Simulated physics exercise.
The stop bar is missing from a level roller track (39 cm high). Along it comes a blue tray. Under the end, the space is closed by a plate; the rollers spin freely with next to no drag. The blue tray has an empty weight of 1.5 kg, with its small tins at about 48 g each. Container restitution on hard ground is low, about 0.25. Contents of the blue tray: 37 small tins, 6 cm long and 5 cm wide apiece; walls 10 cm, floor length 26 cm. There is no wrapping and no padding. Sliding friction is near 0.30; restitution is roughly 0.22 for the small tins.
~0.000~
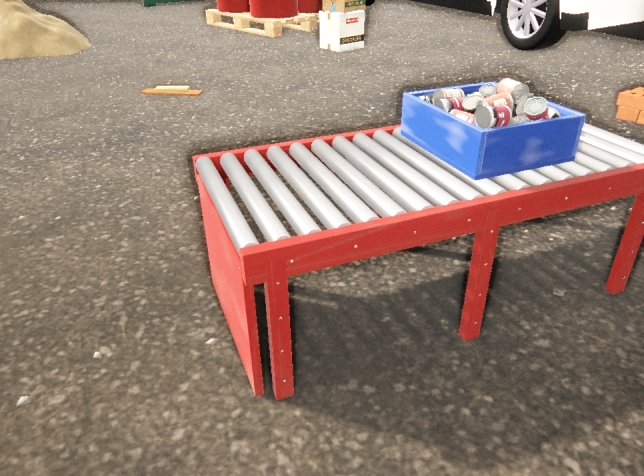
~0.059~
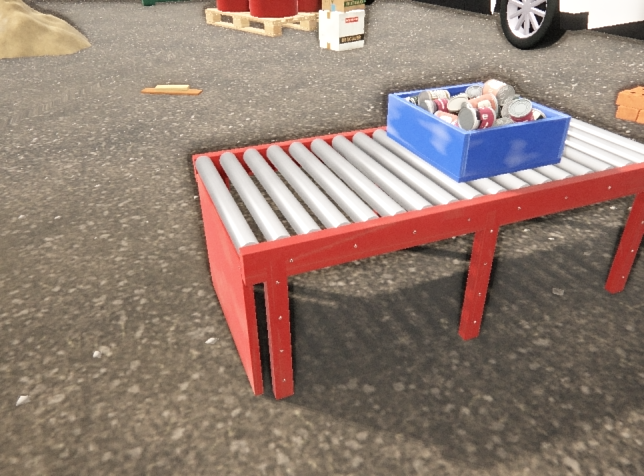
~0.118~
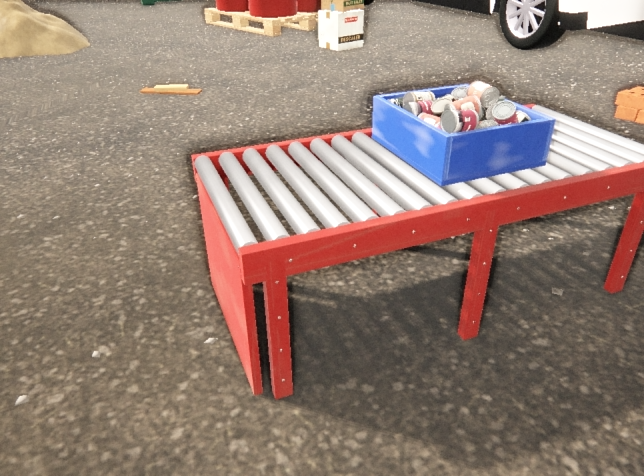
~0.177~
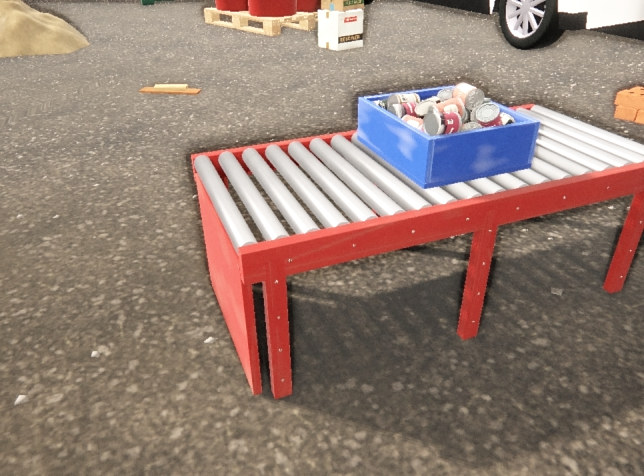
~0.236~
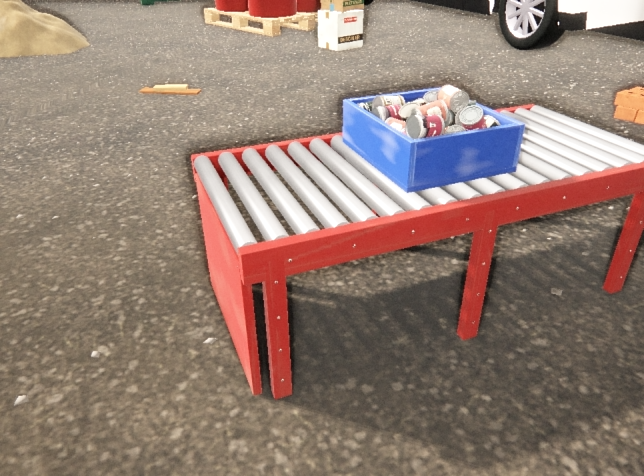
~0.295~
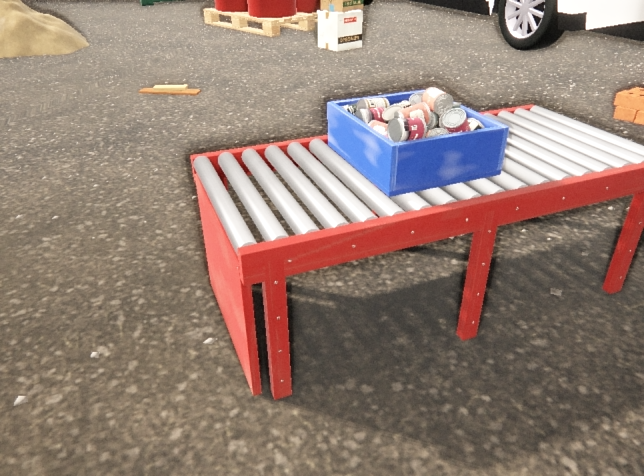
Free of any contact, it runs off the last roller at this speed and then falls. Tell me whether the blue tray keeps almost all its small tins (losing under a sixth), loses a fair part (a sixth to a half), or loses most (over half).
It loses most of them.
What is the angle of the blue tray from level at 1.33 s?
Lean: Near 65 degrees.
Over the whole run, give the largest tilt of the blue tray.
95°.
After 0.77 s, the overhang begins.
After 1.13 s, the blue tray leans 16° with 0 of 37 out.
After 1.33 s, the blue tray leans 63° with 4 of 37 out.
After 1.68 s, the blue tray has gone over with 20 of 37 out.
When it is over (at 2.30 s), the blue tray has gone over with 29 of 37 out. Asked share, 29 of 37, 78 per cent.
